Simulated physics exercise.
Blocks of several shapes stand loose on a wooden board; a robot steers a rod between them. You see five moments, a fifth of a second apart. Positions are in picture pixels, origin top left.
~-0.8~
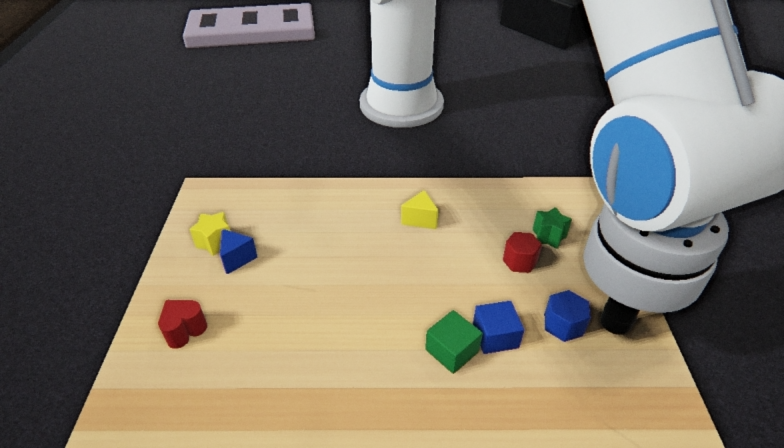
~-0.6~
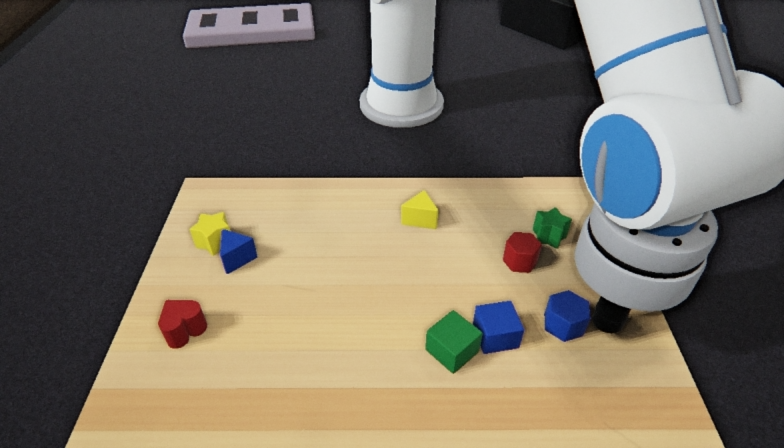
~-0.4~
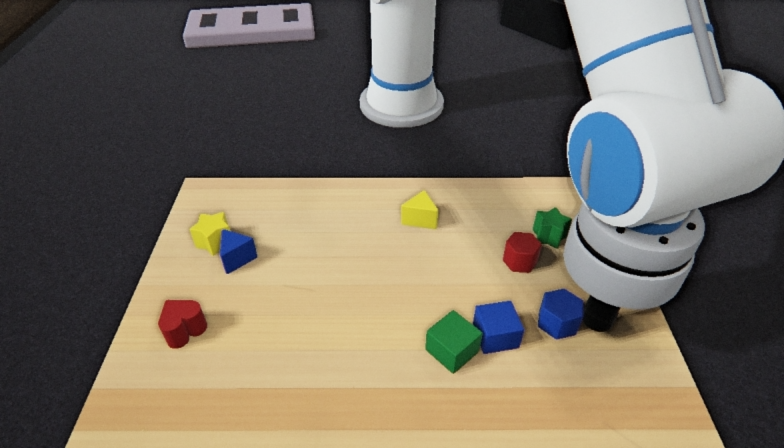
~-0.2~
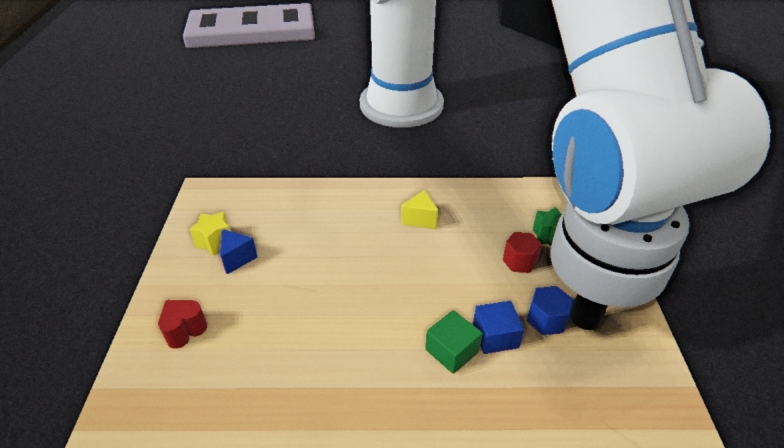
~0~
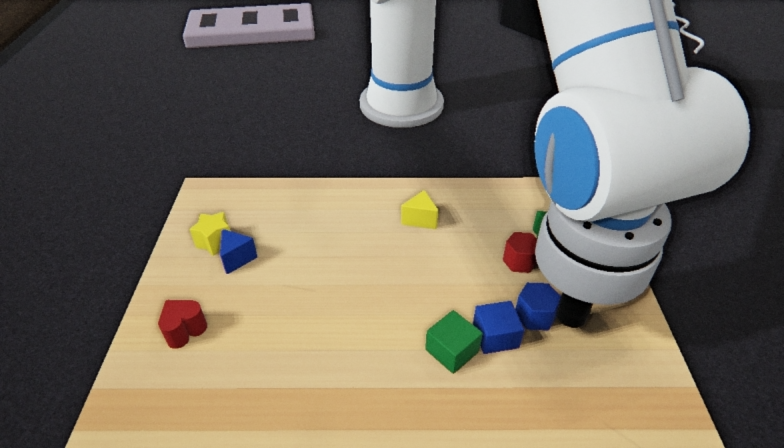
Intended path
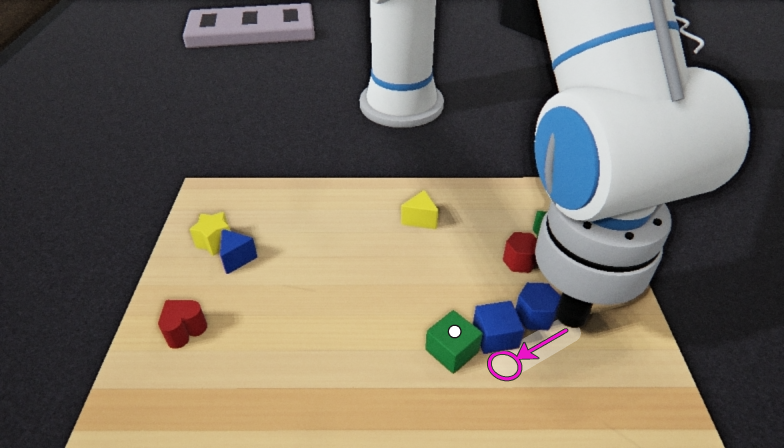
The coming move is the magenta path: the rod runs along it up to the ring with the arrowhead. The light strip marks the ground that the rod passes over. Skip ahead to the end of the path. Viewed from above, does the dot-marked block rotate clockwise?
My answer is no.
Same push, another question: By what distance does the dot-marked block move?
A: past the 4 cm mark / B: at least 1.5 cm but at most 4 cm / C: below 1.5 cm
The answer is B.
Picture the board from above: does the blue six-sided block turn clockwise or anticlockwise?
Looking from above, the answer is clockwise.
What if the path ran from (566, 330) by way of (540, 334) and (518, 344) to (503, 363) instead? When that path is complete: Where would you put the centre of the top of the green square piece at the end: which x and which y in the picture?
My best guess is (424, 329).
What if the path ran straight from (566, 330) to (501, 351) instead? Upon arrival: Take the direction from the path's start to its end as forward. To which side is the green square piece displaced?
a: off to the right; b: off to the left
It's a.
Path on the board, in a line from (566, 330) to (505, 365); the dot is on the green square piece.
The first path, step by step. Halfway along, rod (540, 335); blue six-sided block (533, 297), turned 25° clockwise.
At the end, rod (508, 352); green square piece (433, 328), turned 20° anticlockwise; blue square piece (485, 321), turned 55° clockwise; blue six-sided block (533, 297), turned 25° clockwise.
